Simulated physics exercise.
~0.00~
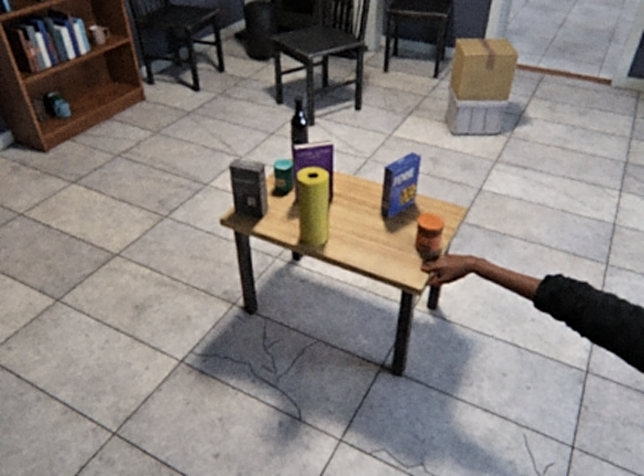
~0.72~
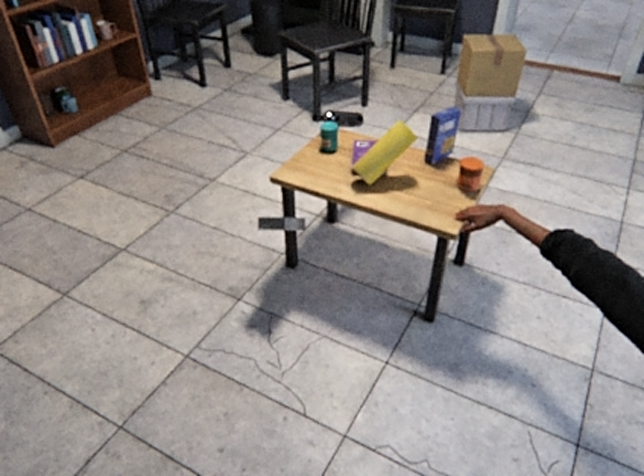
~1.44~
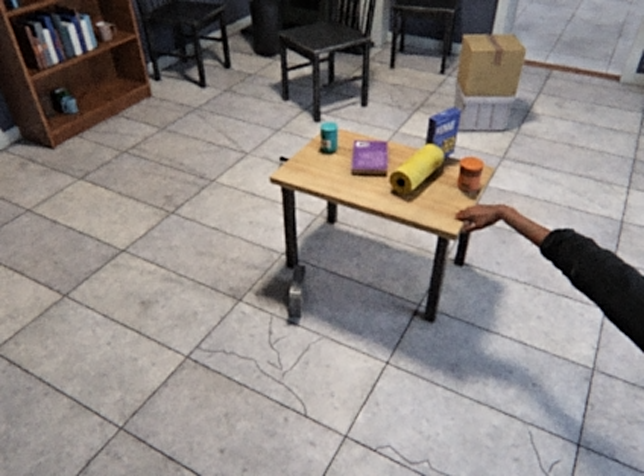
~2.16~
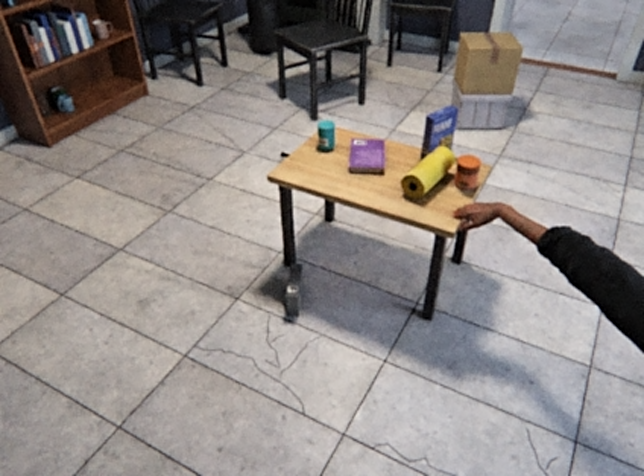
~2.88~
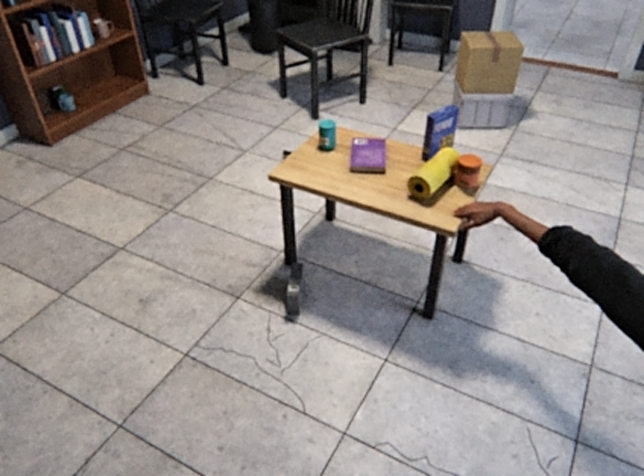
A hand shoved a small wooden table away, and a dark bottle and a grey packet fell off onto the floor, while a yellow roll and a purple book toppled over but stayed on top beside the upright jar, tin and blue packet.
